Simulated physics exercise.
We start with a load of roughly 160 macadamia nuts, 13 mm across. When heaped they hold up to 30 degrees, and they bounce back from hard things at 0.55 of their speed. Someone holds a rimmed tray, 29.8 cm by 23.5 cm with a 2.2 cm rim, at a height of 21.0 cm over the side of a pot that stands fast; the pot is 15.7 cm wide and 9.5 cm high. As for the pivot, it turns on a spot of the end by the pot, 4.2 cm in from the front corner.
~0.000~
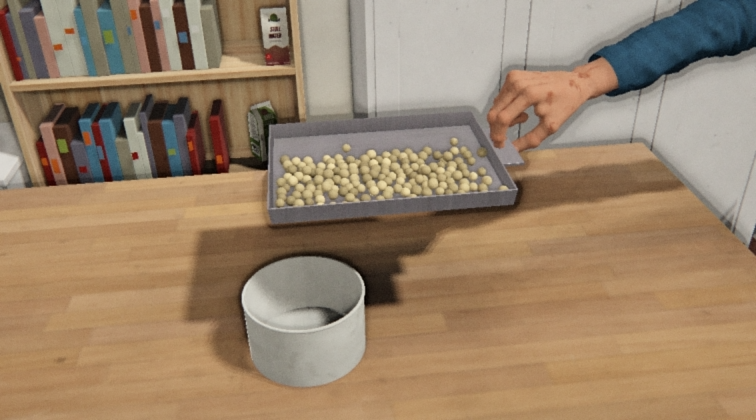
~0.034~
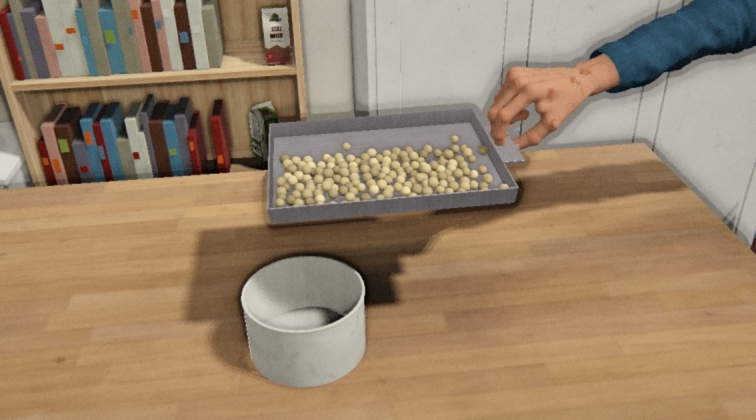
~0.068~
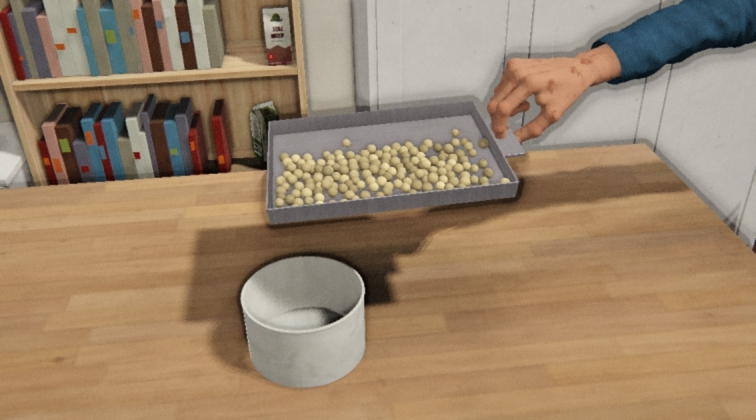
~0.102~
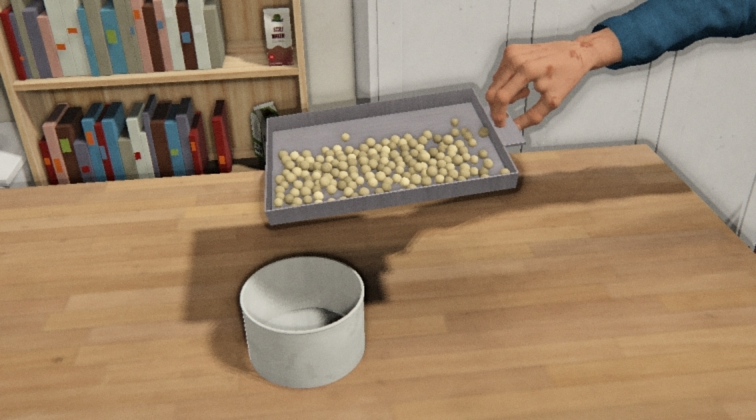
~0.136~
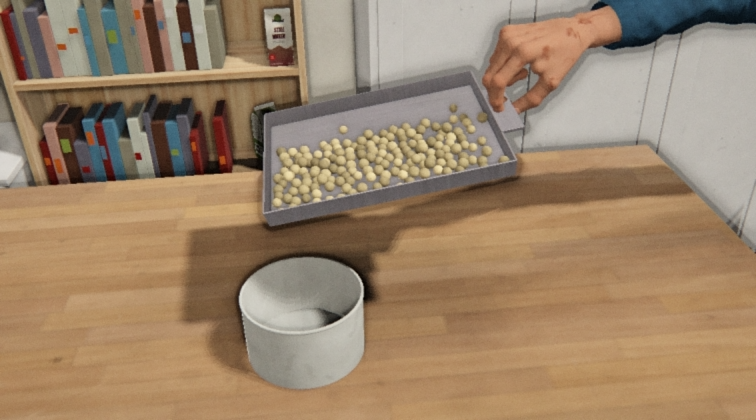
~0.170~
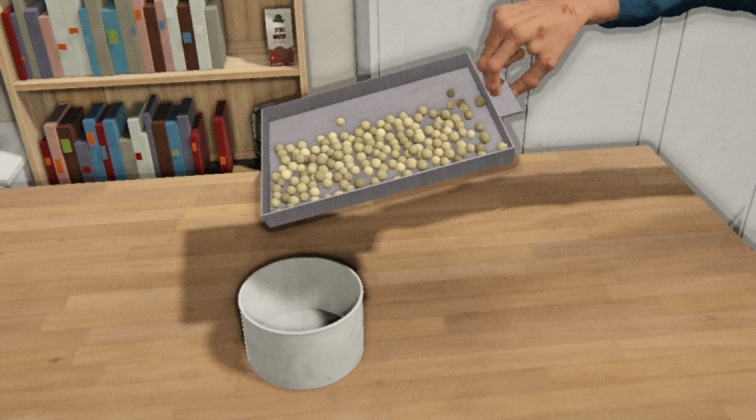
A hand raised the right end of a grey tray of small round tan nuts, tilting it down to the left, slowly at first, then faster, above a pale round pot on a wooden table.
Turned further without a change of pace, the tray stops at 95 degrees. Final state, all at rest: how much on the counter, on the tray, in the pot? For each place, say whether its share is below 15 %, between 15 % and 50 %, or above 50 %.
In order: Counter: The majority, left on the tray: A small number, pot: A decent number.
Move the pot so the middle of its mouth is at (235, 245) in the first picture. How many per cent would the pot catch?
About 0 per cent.
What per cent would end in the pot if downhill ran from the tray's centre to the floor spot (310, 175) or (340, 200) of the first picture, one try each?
Around 5 % for the first direction, around 50 % for the second.
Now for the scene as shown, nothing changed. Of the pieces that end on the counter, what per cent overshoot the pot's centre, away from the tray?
100 %.
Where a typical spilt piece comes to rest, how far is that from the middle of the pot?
I'd say around 26 centimetres.
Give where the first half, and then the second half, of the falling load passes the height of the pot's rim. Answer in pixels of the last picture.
Roughly (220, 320) to start, and after that (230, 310).
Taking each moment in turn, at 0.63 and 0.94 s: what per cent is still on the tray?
Sequence: 100; 10.
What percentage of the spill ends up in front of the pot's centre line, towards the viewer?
Near 80 in a hundred.
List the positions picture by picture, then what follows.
Tray tilt 0 degrees, front corners at (270, 208) and (514, 189); middle of the pieces at (382, 178); pot at (303, 291), in the first picture.
Tray tilt 1 degrees, front corners at (270, 208) and (515, 187); middle of the pieces at (382, 177), in the second picture.
Tray tilt 3 degrees, front corners at (269, 208) and (516, 181); middle of the pieces at (382, 174), in the third picture.
Tray tilt 6 degrees, front corners at (267, 210) and (515, 172), lowest corner left front; middle of the pieces at (381, 168), in the fourth picture.
Tray tilt 11 degrees, front corners at (266, 212) and (514, 159), lowest corner left front; middle of the pieces at (379, 161), in the fifth picture.
Tray tilt 16 degrees, front corners at (264, 213) and (511, 146), lowest corner left front; middle of the pieces at (376, 154); pot at (301, 292). Its pace works out near 140 degrees a second, in the sixth picture.
Then, at 0.45 s, tilt 55 degrees; the tray holds 100 %, the pot 0 %.
After 0.63 s, tilt 81 degrees; the tray holds 100 %, the pot 0 %.
After 0.94 s, tilt 95 degrees; the tray holds 10 %, the pot 10 %.
By 2.1 s all is still; counter 75 %, tray 0 %, pot 25 %.
